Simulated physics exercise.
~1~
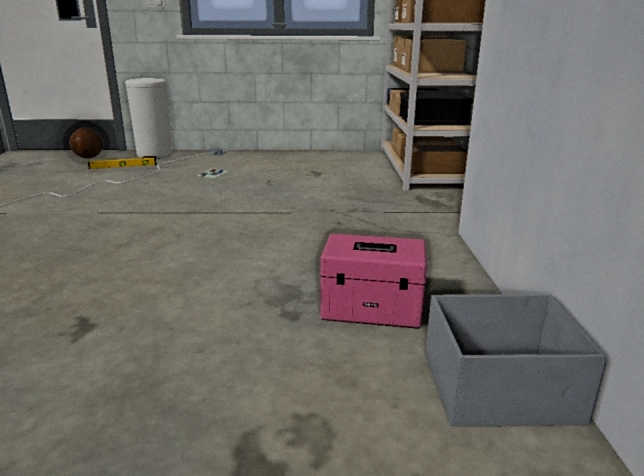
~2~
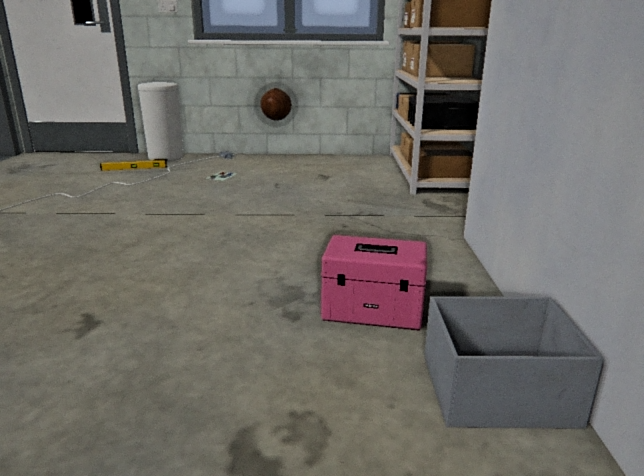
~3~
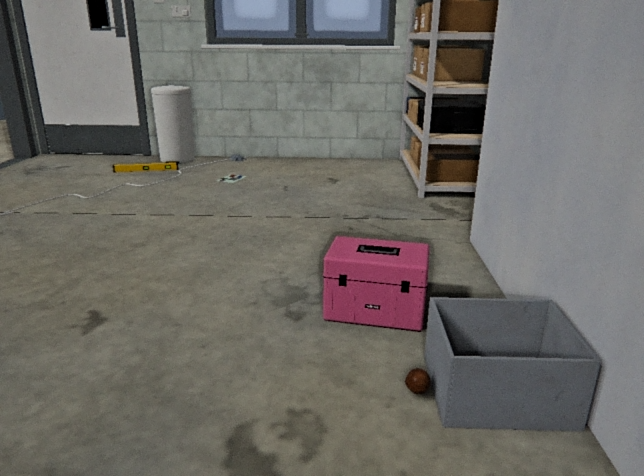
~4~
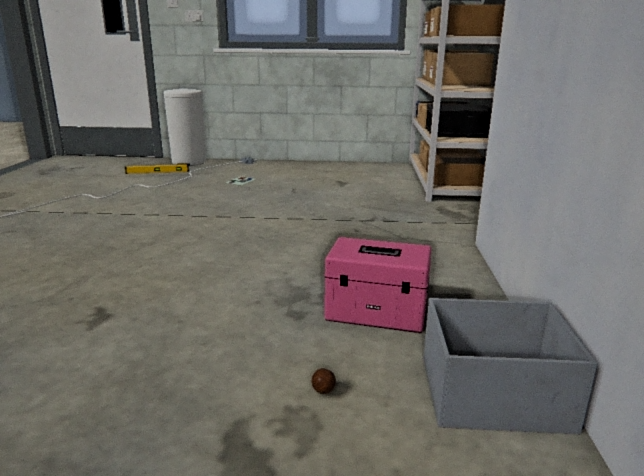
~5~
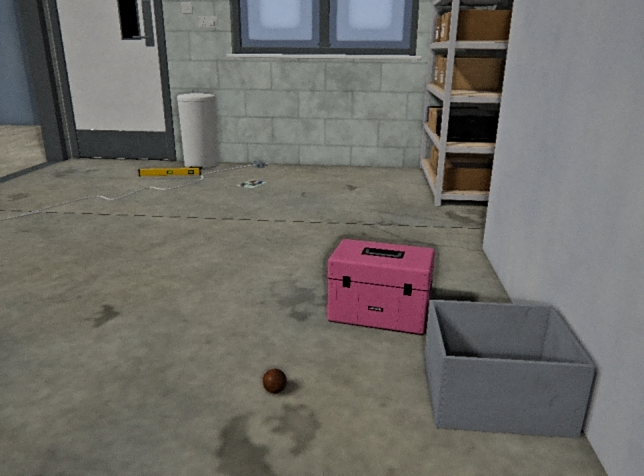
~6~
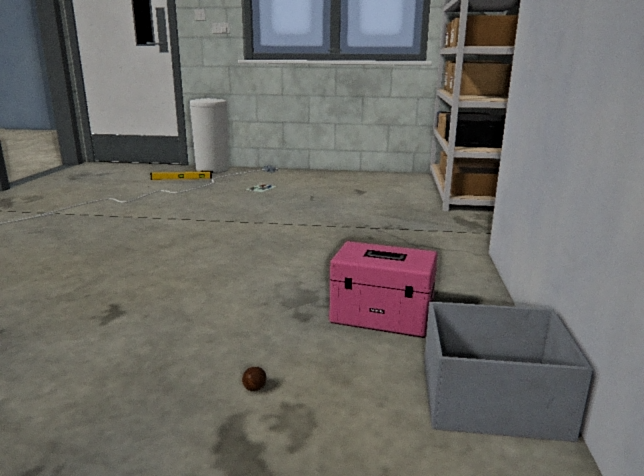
A pink toolbox stood beside an empty gray open box on a concrete floor as a small brown ball-like object flew in from the left, came down just outside the box, then moved away leftward and ended up on the floor outside it.
